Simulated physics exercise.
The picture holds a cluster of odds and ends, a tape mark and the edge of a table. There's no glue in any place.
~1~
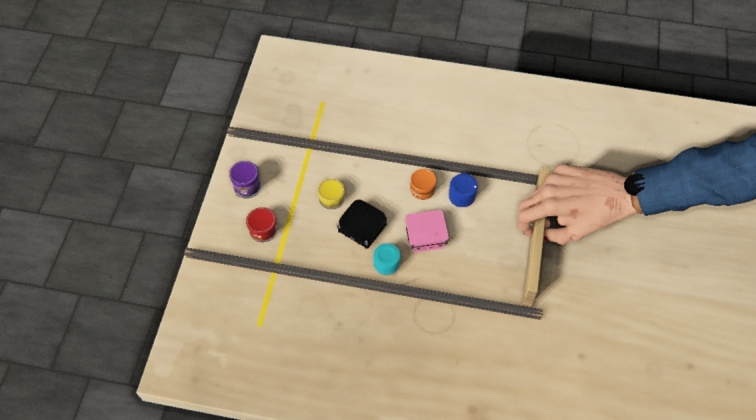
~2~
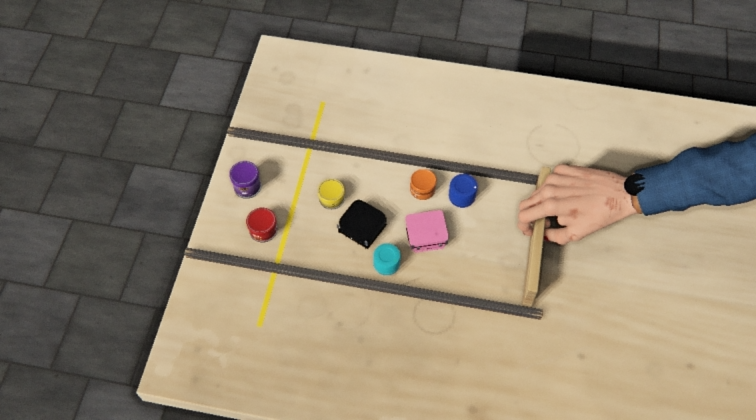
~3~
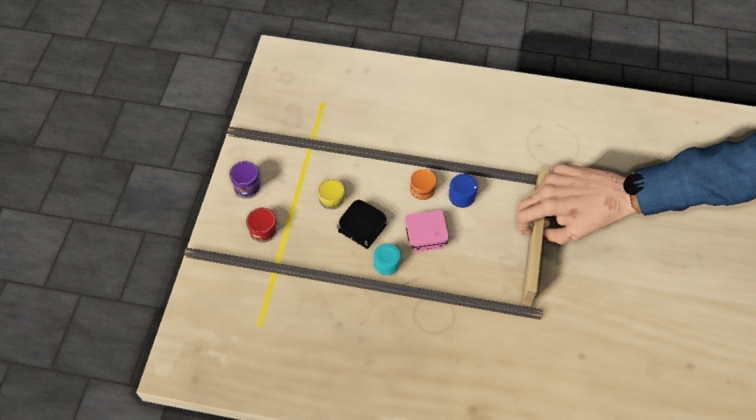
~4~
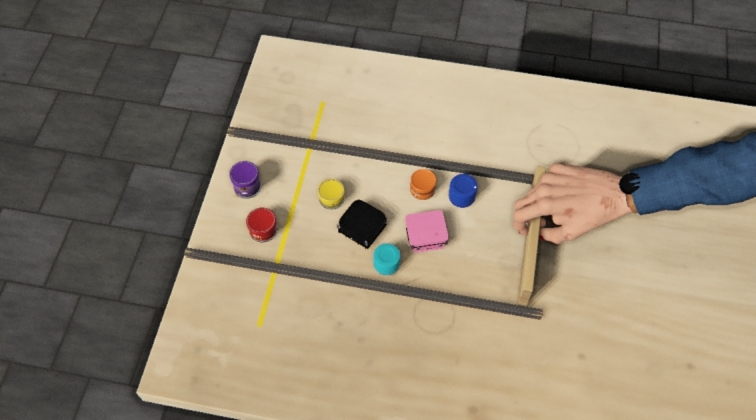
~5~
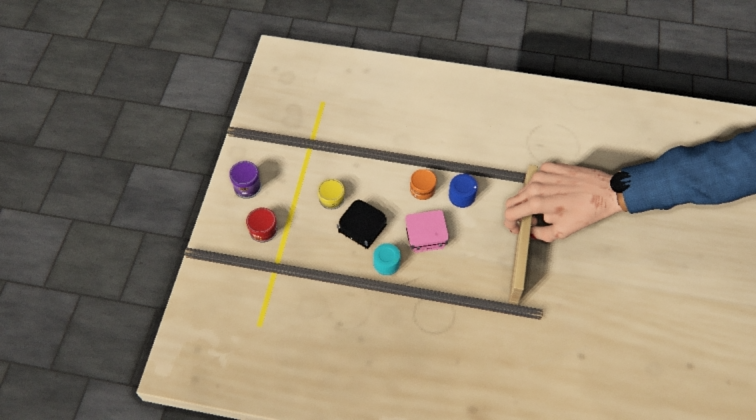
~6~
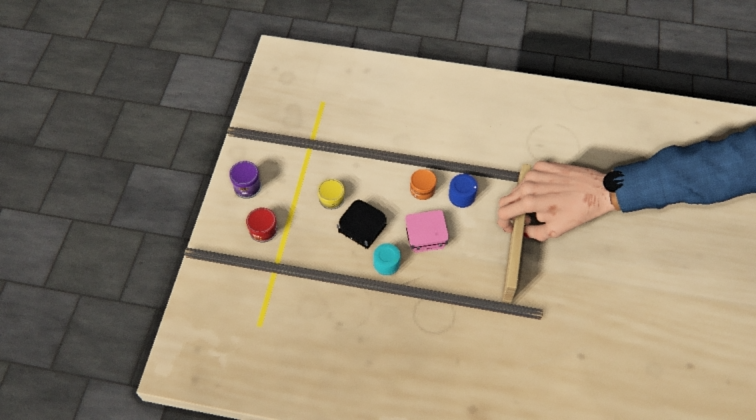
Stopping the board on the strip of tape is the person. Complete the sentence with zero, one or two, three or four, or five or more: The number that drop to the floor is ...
The number that drop to the floor is zero.
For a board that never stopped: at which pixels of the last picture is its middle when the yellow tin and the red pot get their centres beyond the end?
I'd put it close to (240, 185), and close to (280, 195) for the other one.
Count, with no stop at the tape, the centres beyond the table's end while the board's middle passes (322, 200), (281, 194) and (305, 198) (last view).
Per position: 0 / 0 / 0.
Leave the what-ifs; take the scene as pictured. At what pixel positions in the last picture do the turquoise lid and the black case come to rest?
(269, 239), and the other (235, 217).
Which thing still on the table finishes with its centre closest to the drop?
Result - the red pot.
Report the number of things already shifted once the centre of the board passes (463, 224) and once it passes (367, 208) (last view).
1 and 6.
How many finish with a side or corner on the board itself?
At rest, 3 are in contact.
Early on, none off yet; purple tin at rest near (246, 180); red pot at rest near (262, 225); yellow tin at rest near (331, 194).
Finally, the number that fall off is zero.
